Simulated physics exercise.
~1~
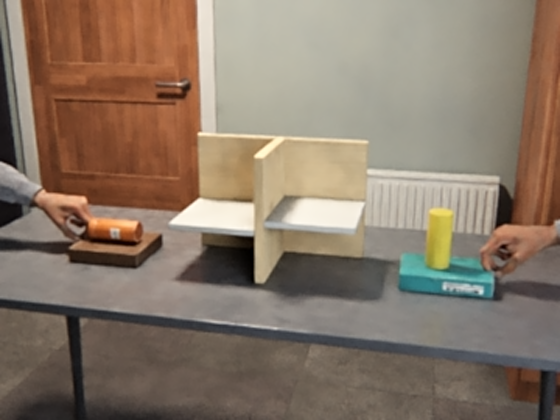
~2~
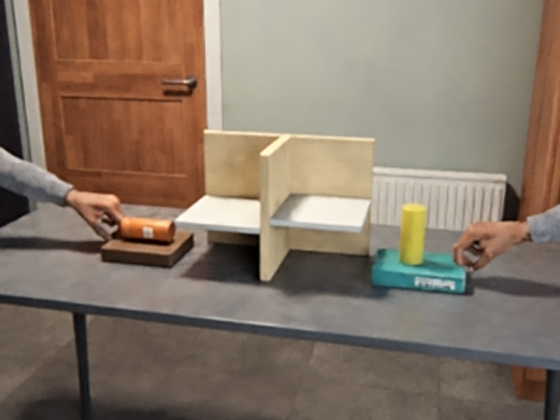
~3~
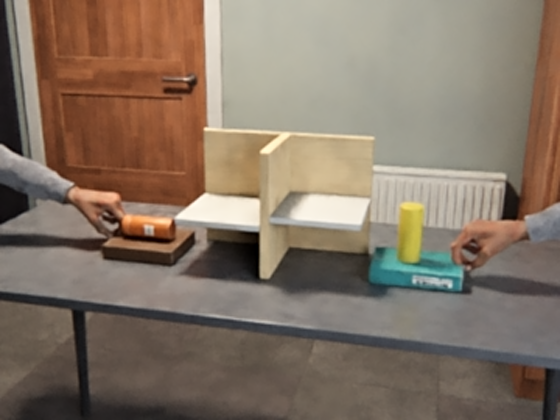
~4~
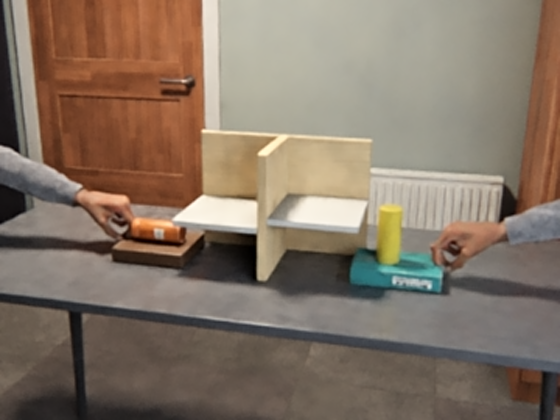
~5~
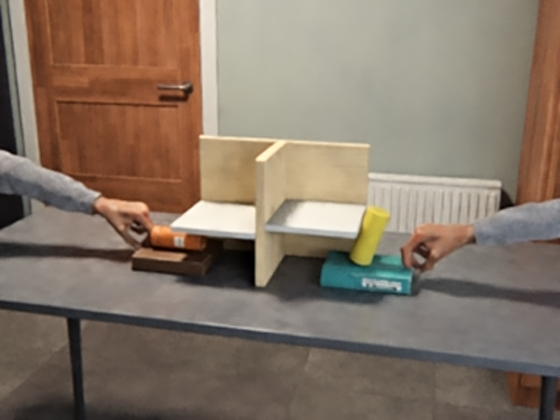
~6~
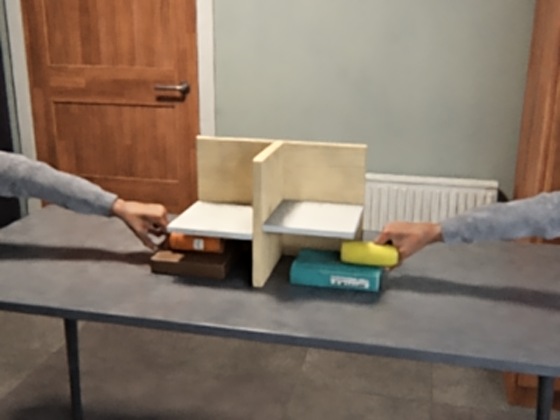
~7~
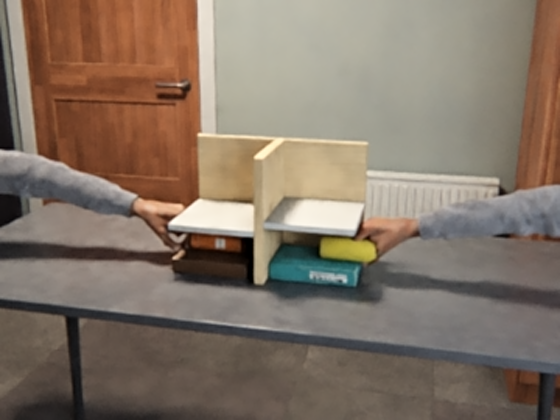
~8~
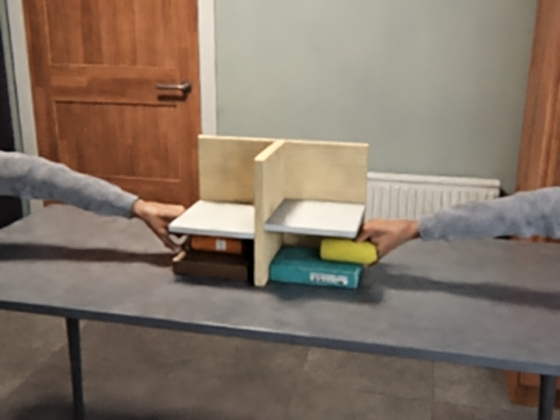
Two hands slide a brown tray and a turquoise box inward from opposite ends of a grey table, seen from the front by a slightly swaying camera, with a wooden door and a radiator behind. An orange shaker lies on its side on the tray at left, while a yellow candle stands upright on the box at right. Between them sits a pale wooden divider with low white shelves. The shaker rides untouched beneath the left shelf. The candle meets the right shelf's edge, leans and tips onto its side. Finally, both hands stop, with the candle displaced toward the box's outer end.
